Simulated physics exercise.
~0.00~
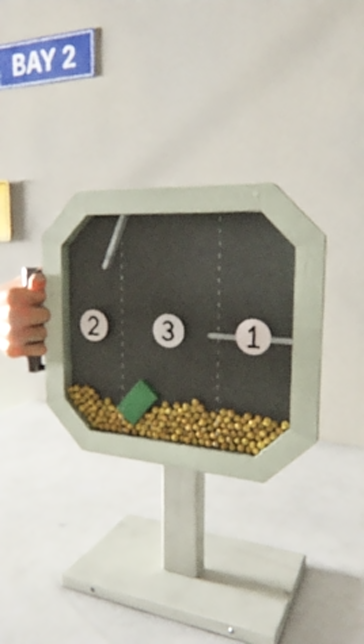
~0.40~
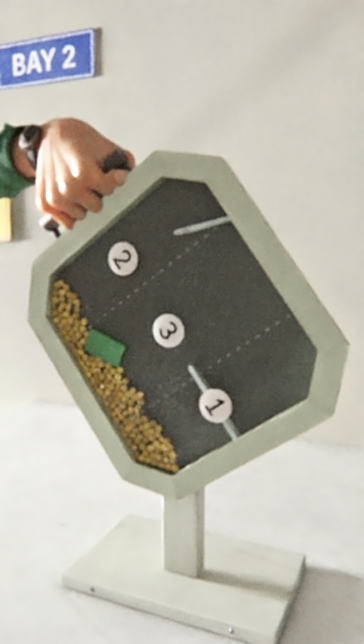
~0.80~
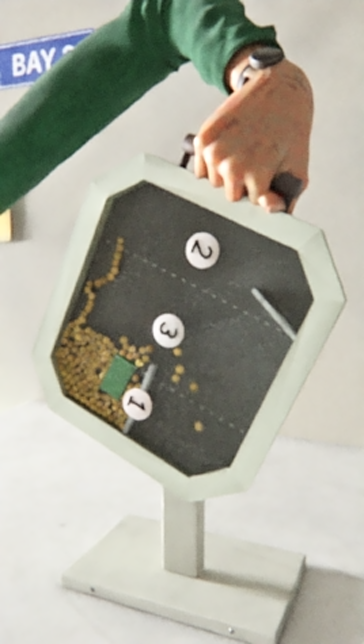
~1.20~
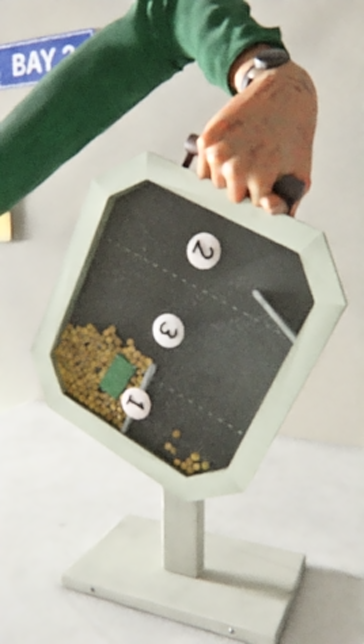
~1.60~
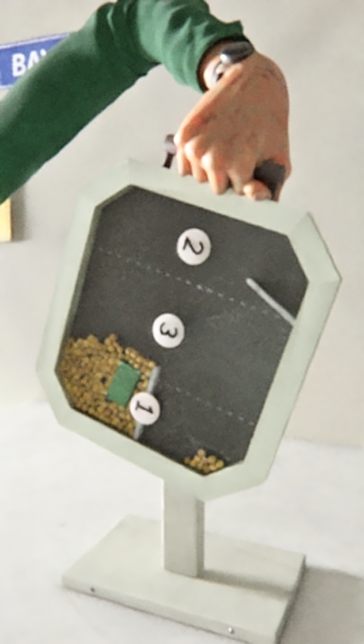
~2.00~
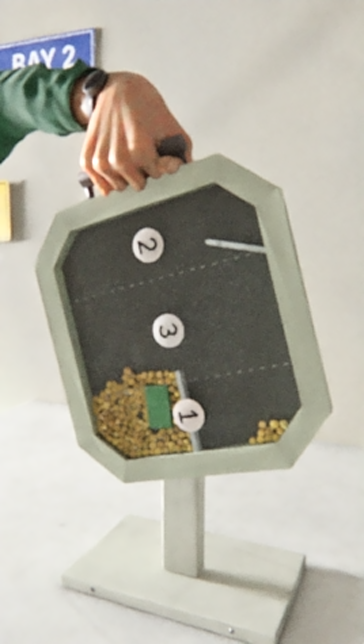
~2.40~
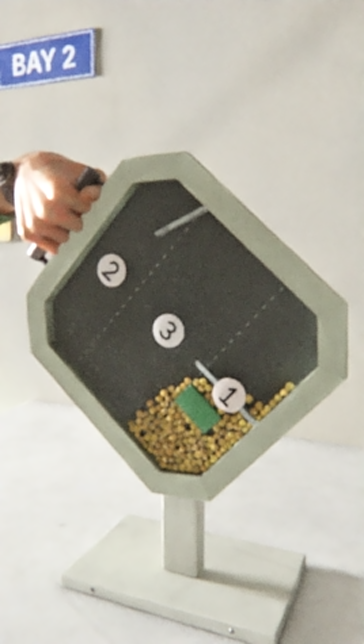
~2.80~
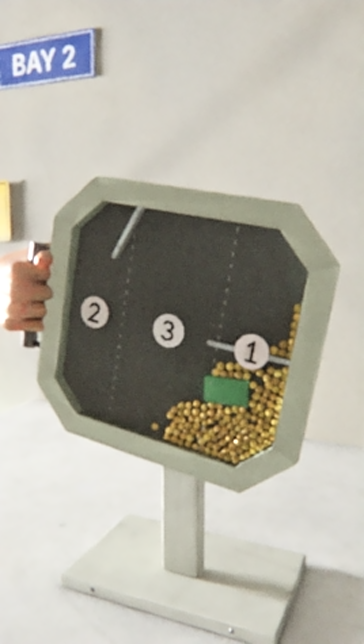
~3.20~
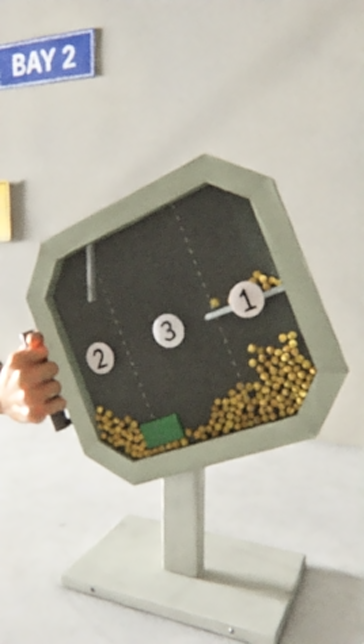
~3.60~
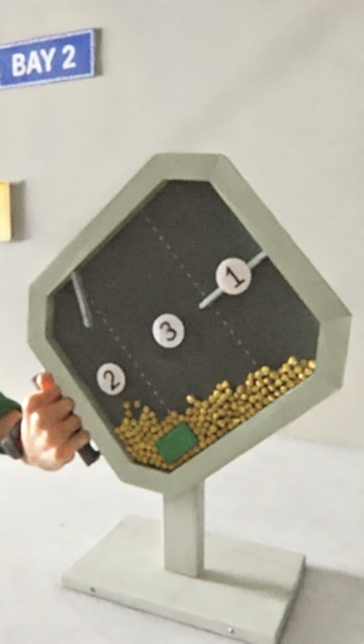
A hand turns a framed case clockwise, then back anticlockwise, shifting its chickpeas and green block.
